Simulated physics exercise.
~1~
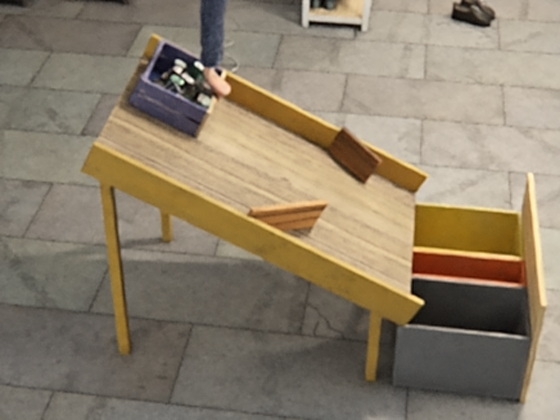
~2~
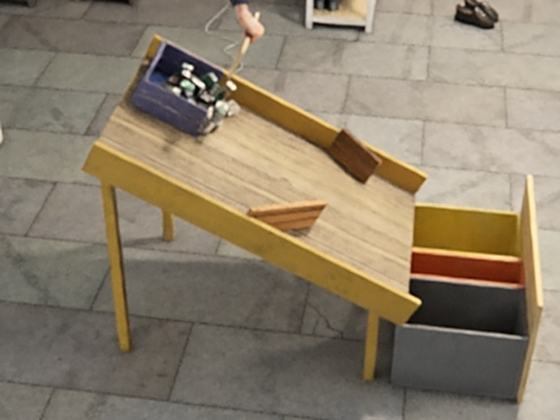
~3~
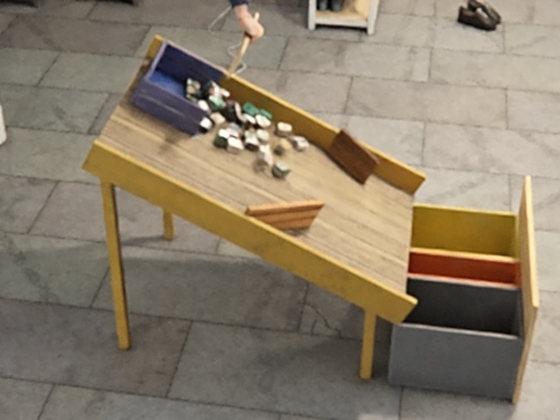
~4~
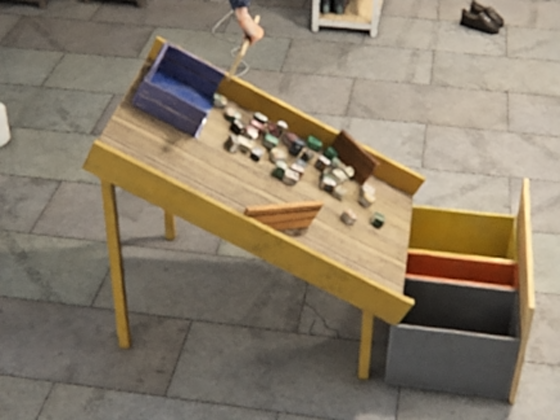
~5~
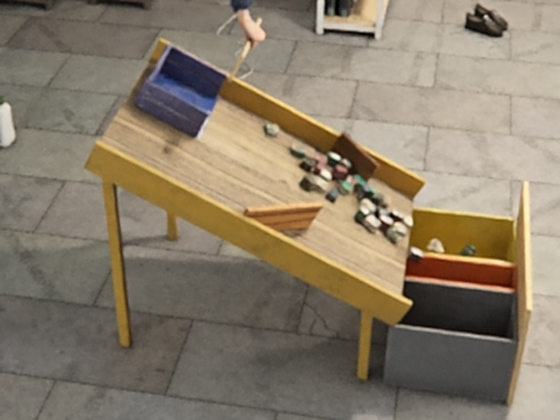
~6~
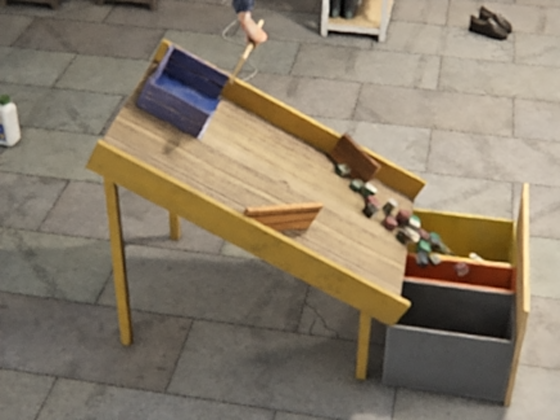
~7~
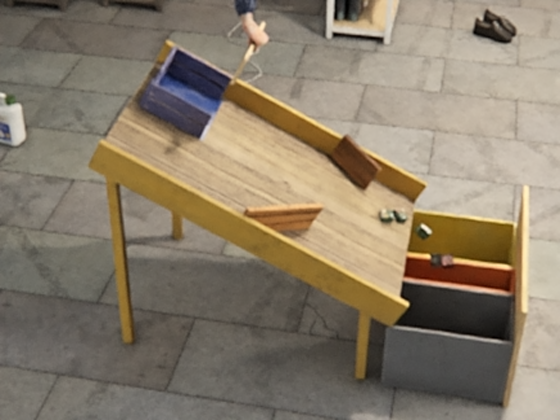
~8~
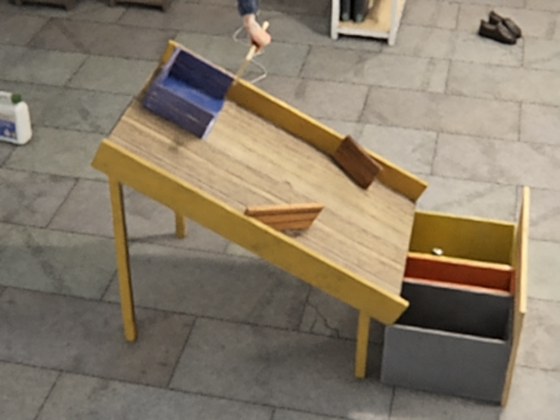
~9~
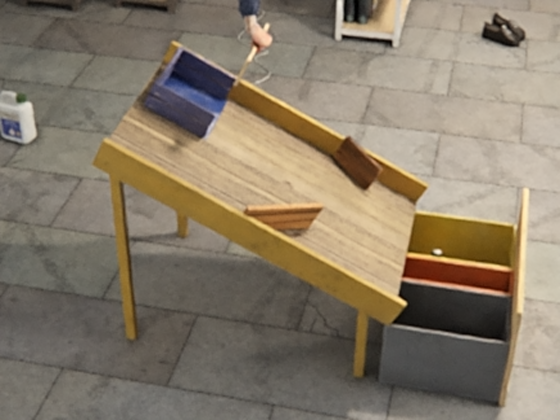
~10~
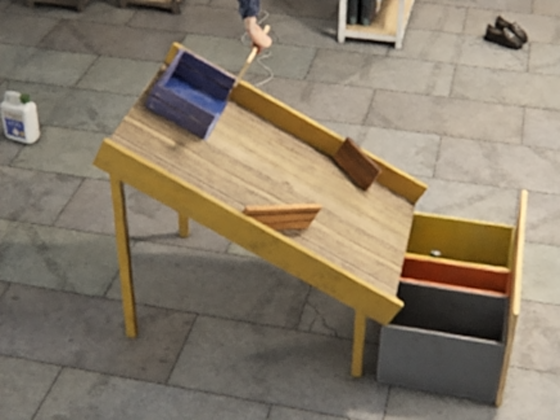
On a grey paved floor, a sloping wooden table with yellow edges holds a blue pen full of small cartons at its upper left. A hand draws the pen's gate up and holds it clear by a stick, and the load begins spilling out. The cartons tumble apart down the slope to the right, streaming past two angled wooden boards. They reach the lower edge and drop into the bins beyond, some into the yellow tub and others into the orange tote. The last few follow, leaving the pen and slope empty while the hand still holds the stick.
